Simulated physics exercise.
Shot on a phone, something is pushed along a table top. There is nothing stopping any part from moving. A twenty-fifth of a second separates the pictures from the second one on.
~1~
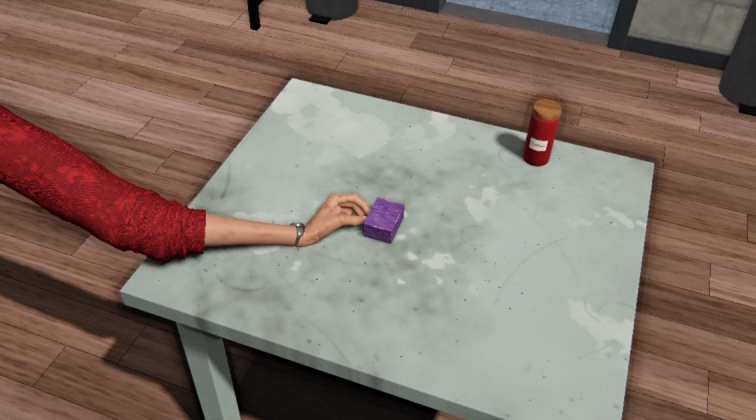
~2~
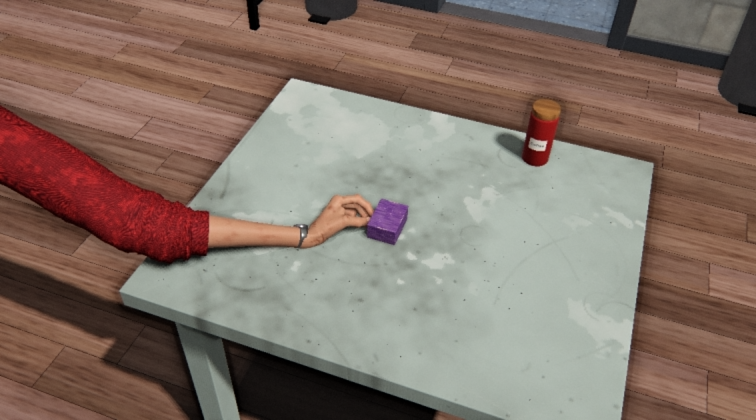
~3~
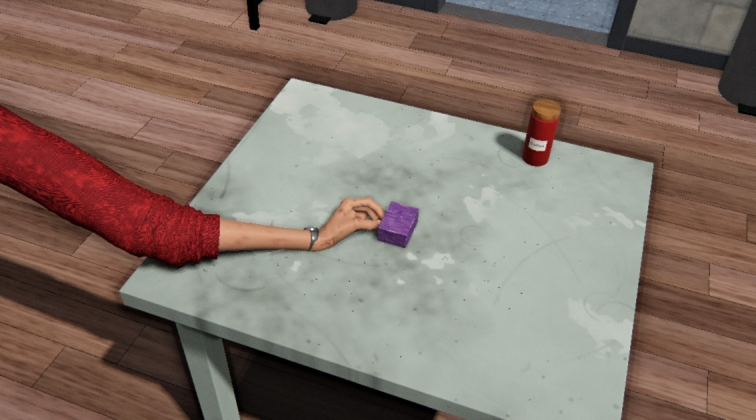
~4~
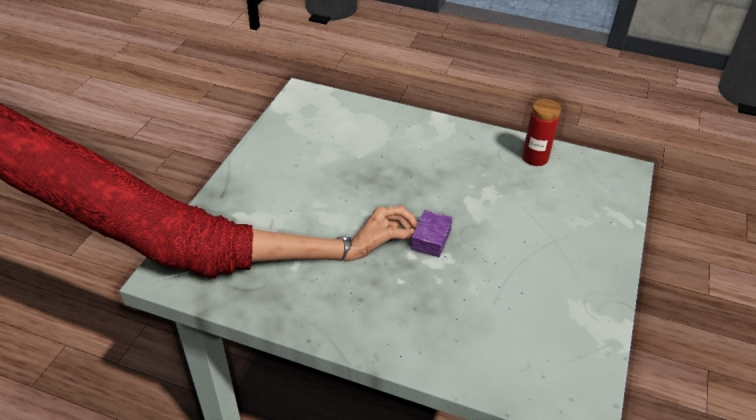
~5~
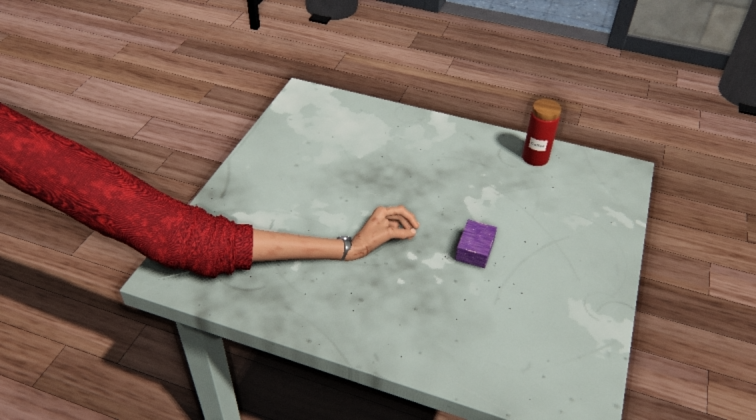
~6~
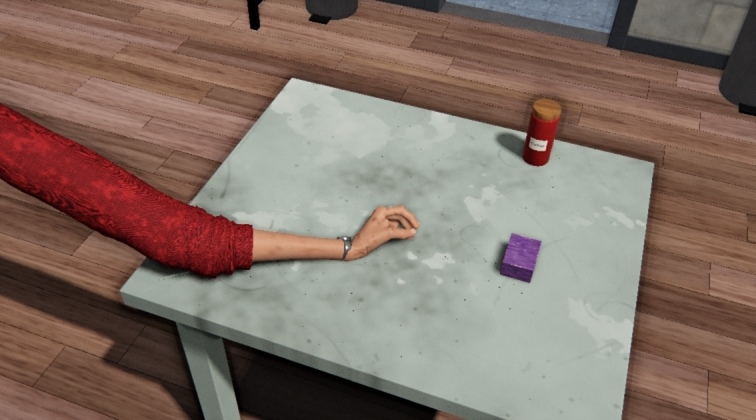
A hand pushes a purple block rightward across a table, then stays still while it slides on.
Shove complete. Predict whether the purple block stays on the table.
It does not stay; it leaves the table.
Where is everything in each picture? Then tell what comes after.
In the first picture, under the hand; purple block (384, 220).
In the second picture, under the hand; purple block (388, 222).
In the third picture, under the hand; purple block (398, 225).
In the fourth picture, purple block (432, 234).
In the fifth picture, purple block (476, 243) shifted about its own width.
In the sixth picture, purple block (521, 258) shifted well along.
Then, 0.10 s on from there, purple block turned 4° from how it was put near (627, 285).
Then, 0.30 s on from there, purple block now off the table.
Then, 0.50 s on from there, things are still on the move.
Then, 0.70 s on from there, as before.
In the end, off the table, purple block.
